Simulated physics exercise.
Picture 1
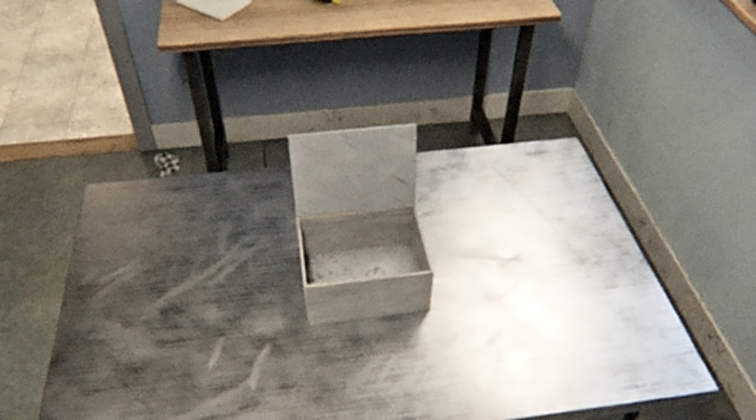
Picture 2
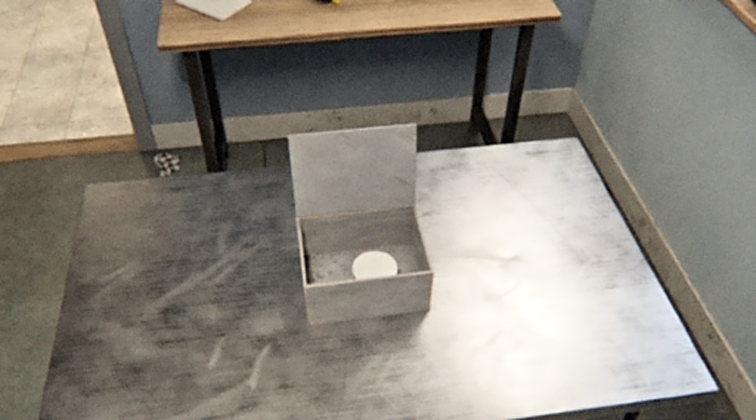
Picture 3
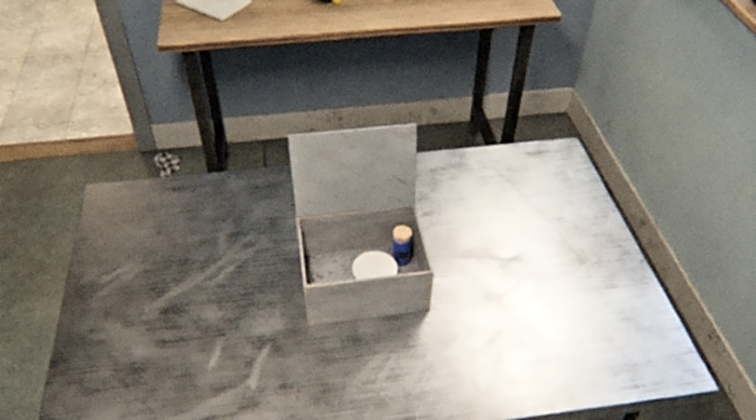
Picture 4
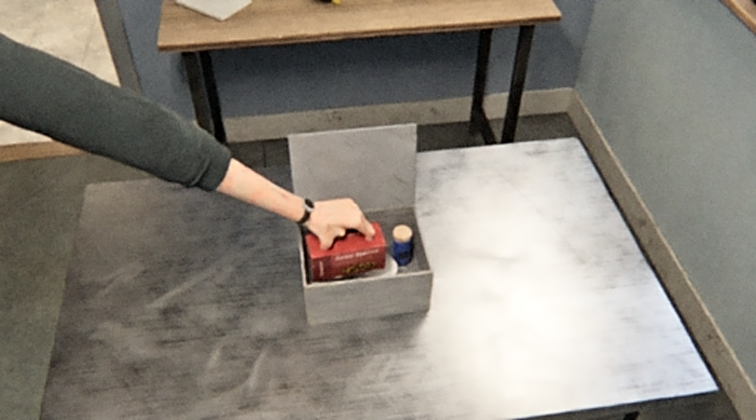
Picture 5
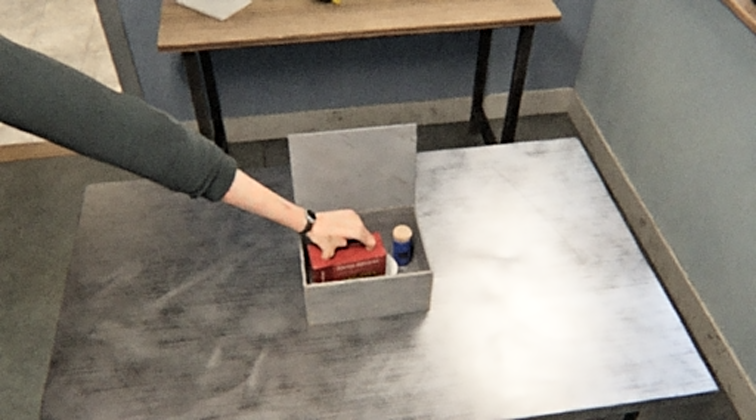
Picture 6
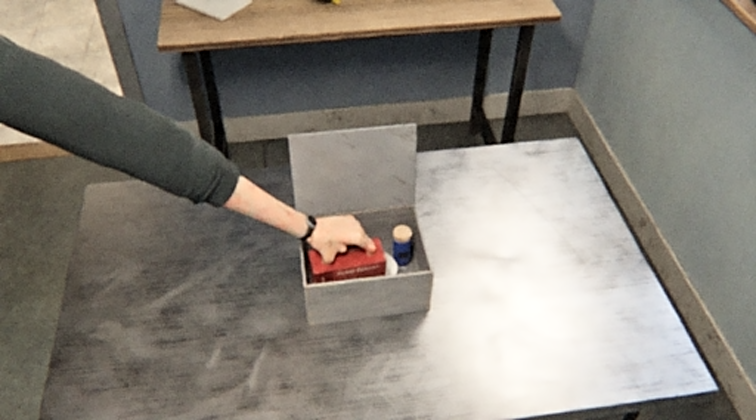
A hand lowers a red carton into an open box holding a white tub and blue bottle.
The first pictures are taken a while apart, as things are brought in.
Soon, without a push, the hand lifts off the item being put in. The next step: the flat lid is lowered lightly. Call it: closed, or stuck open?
Stuck open.
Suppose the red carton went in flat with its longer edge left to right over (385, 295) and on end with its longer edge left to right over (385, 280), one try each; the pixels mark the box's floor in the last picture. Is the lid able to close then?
First try: The lid comes down fully; second try: The lid stays propped open.
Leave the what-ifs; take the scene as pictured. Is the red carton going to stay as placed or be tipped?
Well, the red carton ends up skewed.
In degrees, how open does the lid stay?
Angle: About 12°.
Then, 1.40 s after the last picture, lid 79° above the rim; red carton tipped 32° from how it was near (348, 275).
Then, 1.80 s after the last picture, lid 34° above the rim; red carton tipped 32° from how it was near (348, 275).
At rest, lid 11° above the rim; left askew, red carton; the other 2 in place. Seen from the same camera at the end, red carton near (347, 276).
